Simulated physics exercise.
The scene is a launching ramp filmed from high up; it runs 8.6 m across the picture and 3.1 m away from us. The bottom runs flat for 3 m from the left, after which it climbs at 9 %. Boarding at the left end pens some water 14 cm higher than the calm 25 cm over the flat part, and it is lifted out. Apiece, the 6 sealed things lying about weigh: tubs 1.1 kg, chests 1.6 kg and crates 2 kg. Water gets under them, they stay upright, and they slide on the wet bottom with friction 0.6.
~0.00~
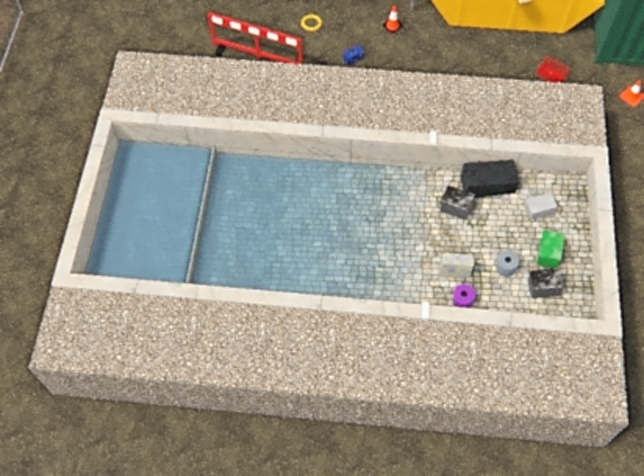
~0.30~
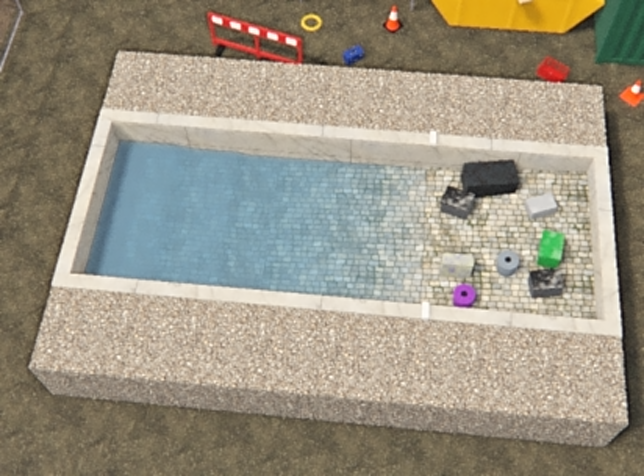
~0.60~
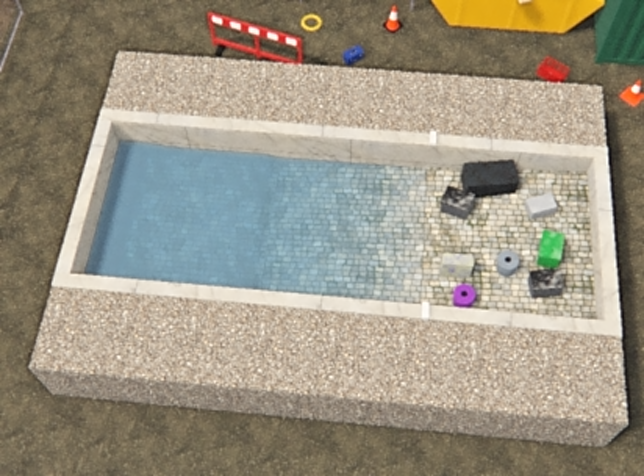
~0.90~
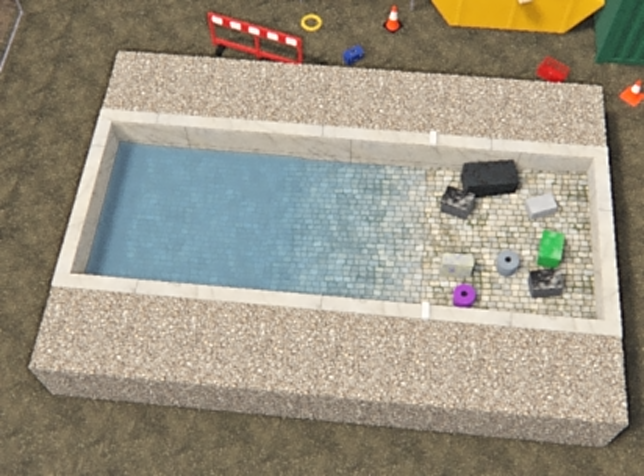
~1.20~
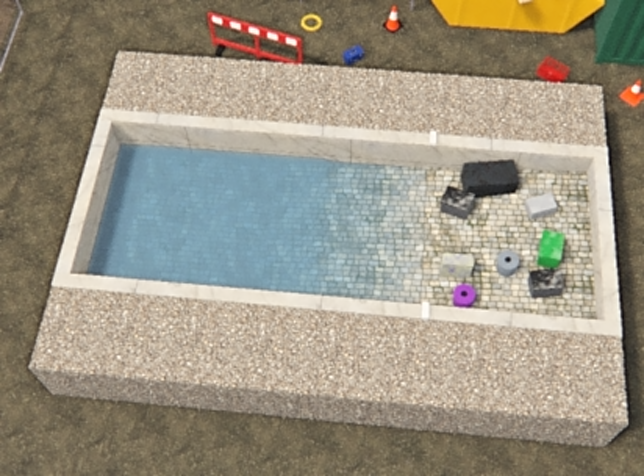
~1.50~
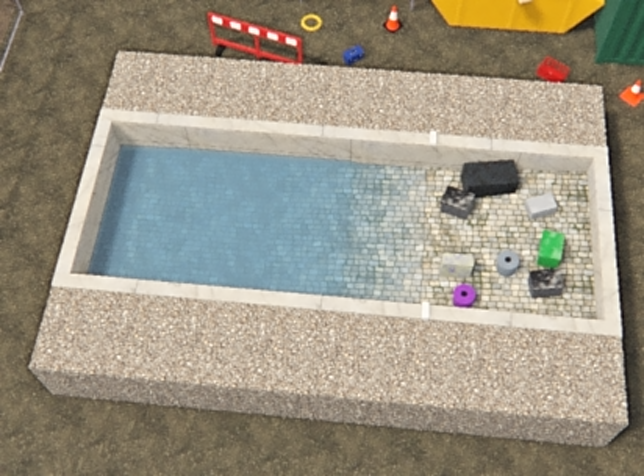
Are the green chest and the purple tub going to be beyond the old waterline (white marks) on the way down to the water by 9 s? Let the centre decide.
My prediction: The green chest doesn't get there; the purple tub gets there.
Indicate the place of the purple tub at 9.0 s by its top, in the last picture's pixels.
Roughly at (338, 276) in the last picture.
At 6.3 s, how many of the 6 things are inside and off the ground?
Count at that moment: 3.
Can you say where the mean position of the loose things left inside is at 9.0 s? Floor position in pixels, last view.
I'd say about (444, 243) in the last view.
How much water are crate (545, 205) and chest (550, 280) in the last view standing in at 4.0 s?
0 and 0 cm.
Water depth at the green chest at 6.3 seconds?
Roughly 1 cm.
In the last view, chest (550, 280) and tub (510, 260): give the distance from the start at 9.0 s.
5 cm, 250 cm.
After 2.1 s the green chest is near (554, 245), 0.0 m from its start, aground; the purple tub is near (466, 294), 0.0 m from its start, aground; 0 of 6 are over the mark; 0 afloat.
After 4.0 s the green chest is near (554, 245), 0.0 m from its start, aground; the purple tub is near (499, 294), 0.5 m from its start, afloat; 0 of 6 are over the mark; 2 afloat.
After 6.3 s the green chest is near (554, 245), 0.0 m from its start, aground; the purple tub is near (486, 291), 0.3 m from its start, afloat; 0 of 6 are over the mark; 3 afloat.
After 9.0 s the green chest is near (554, 245), 0.0 m from its start, aground; the purple tub is near (338, 276), 2.1 m from its start, afloat; 3 of 6 are over the mark; 3 afloat.
